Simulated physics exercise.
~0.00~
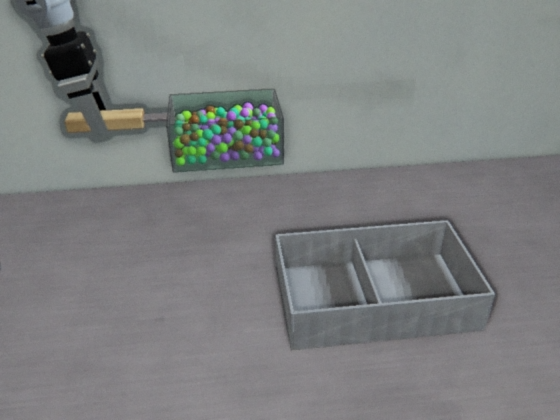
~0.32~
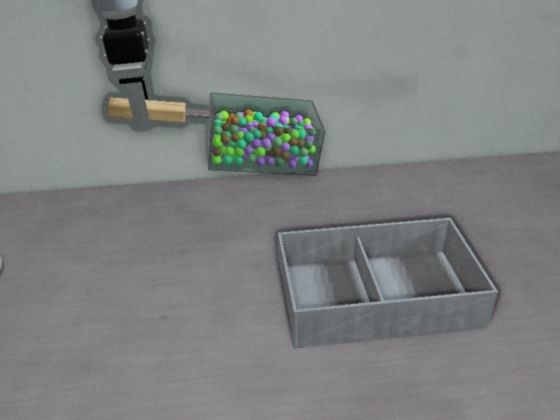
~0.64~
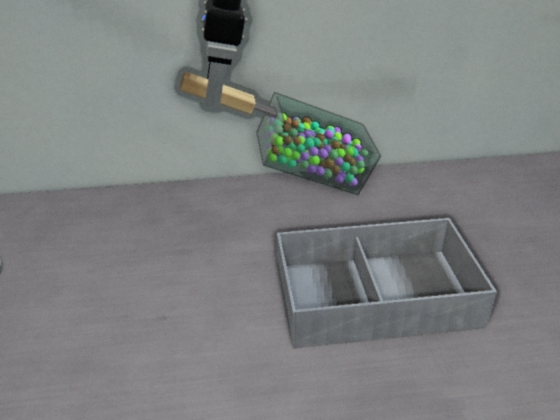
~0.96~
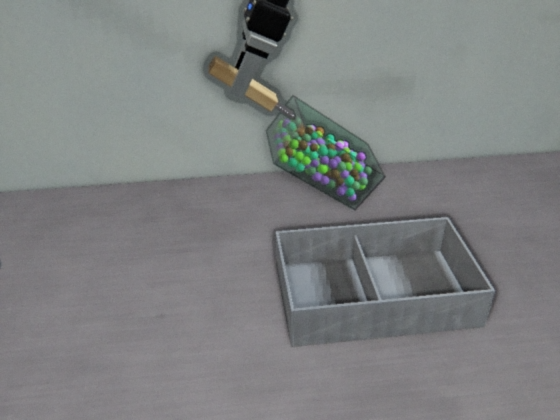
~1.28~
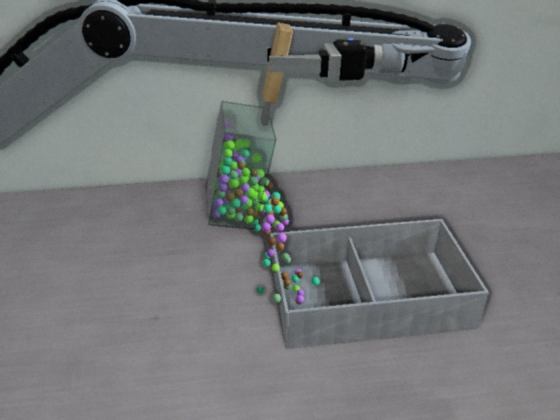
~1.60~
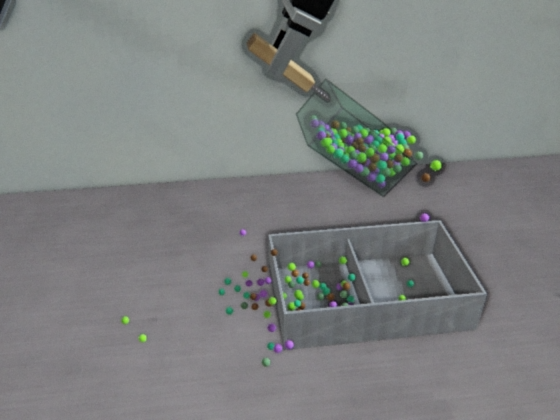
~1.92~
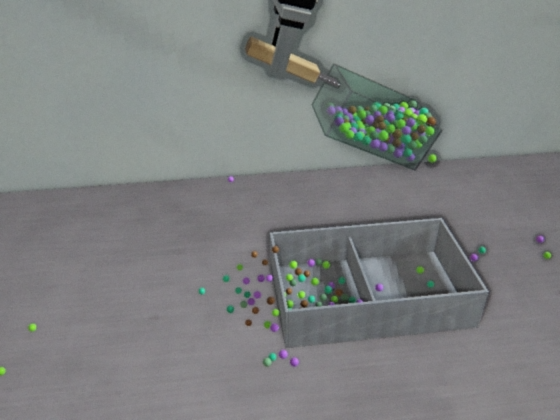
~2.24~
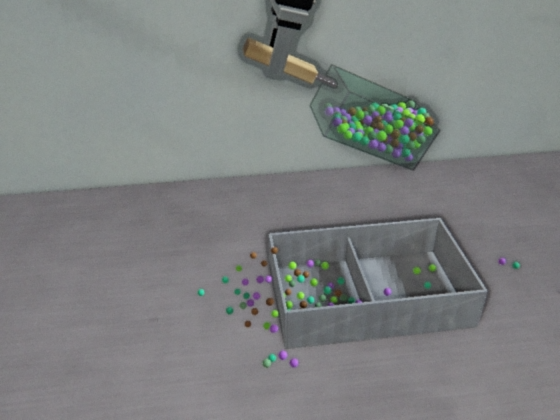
A robot arm tips colourful balls from a clear box into a divided tray, spilling some.
